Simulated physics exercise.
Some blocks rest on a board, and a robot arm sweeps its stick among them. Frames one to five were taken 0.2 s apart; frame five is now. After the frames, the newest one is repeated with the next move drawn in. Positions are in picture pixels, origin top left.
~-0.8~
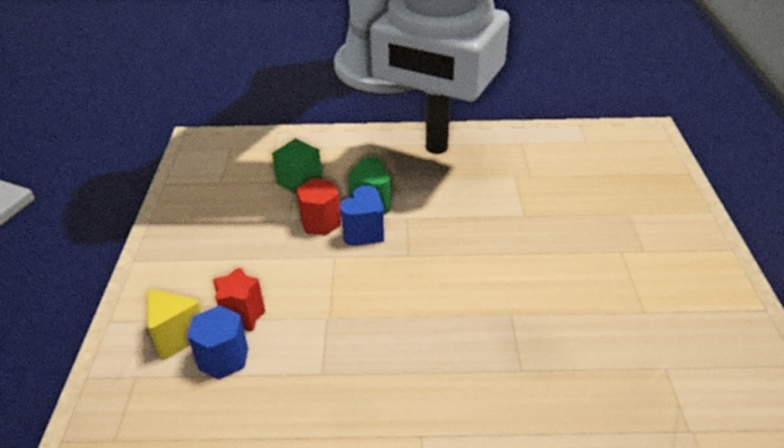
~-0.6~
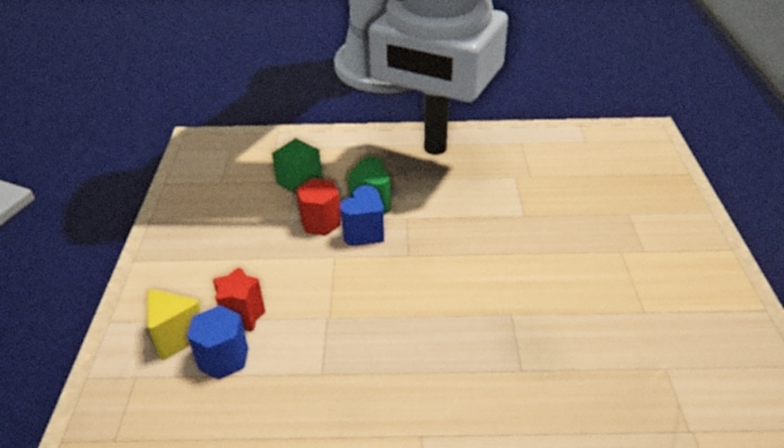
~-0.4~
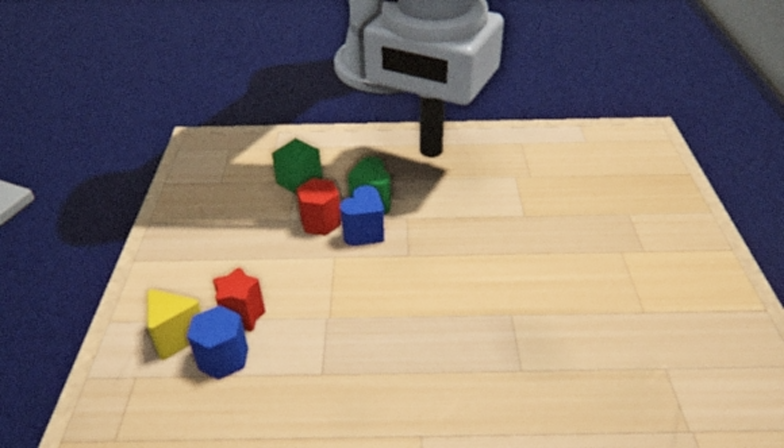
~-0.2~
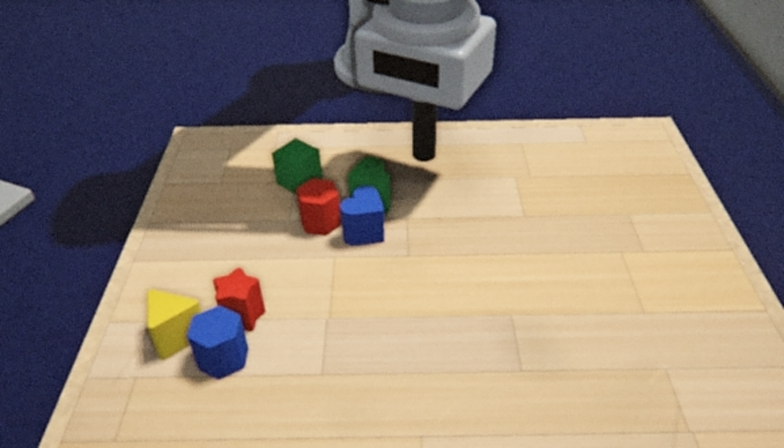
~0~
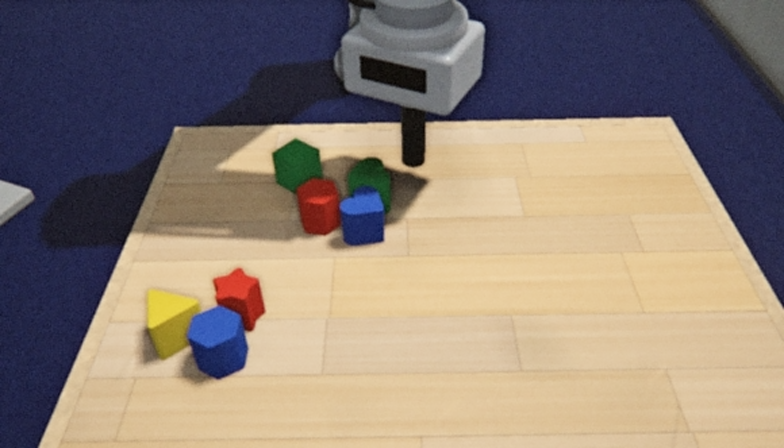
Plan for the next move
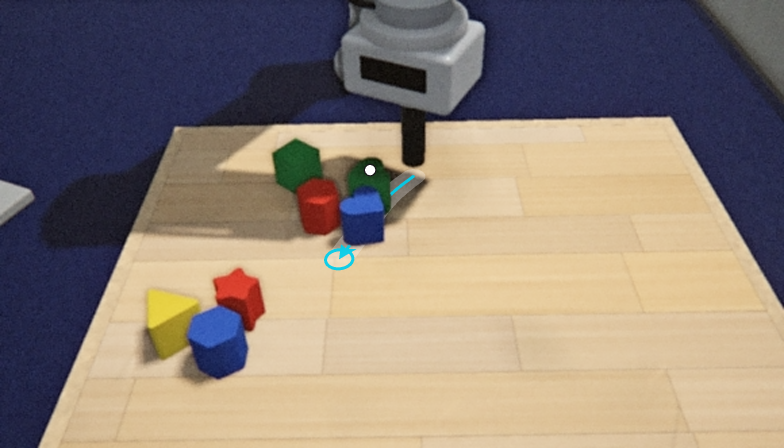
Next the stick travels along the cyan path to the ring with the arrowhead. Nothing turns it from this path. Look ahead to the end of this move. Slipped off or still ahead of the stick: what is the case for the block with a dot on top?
When the path ends, it will lie beside or behind the stick.
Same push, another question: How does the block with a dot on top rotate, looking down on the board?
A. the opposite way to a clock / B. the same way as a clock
B - the same way as a clock.
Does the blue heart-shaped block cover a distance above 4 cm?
I believe so.
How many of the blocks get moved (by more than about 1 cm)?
My best guess is that three blocks or more move over 1 cm.
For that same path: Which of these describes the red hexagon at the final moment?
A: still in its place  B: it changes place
Letter B.
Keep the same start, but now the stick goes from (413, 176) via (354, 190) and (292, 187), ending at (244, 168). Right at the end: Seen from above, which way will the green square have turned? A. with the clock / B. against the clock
Option A.
The drawn path runs from (413, 176) via (386, 199) and (363, 228), ending at (339, 259); the dot is on the green heart-shaped block.
On the path given first. One third of the way, stick (385, 184); green heart-shaped block (360, 174).
Two thirds of the way, stick (362, 213); red hexagon (300, 192), turned 20° anticlockwise; blue heart-shaped block (351, 216), turned 50° anticlockwise; green heart-shaped block (340, 185), turned 55° clockwise.
At the end, stick (338, 243); green square not moved; red hexagon (300, 192), turned 20° anticlockwise; blue heart-shaped block (335, 249), turned 85° anticlockwise; green heart-shaped block (340, 185), turned 60° clockwise.
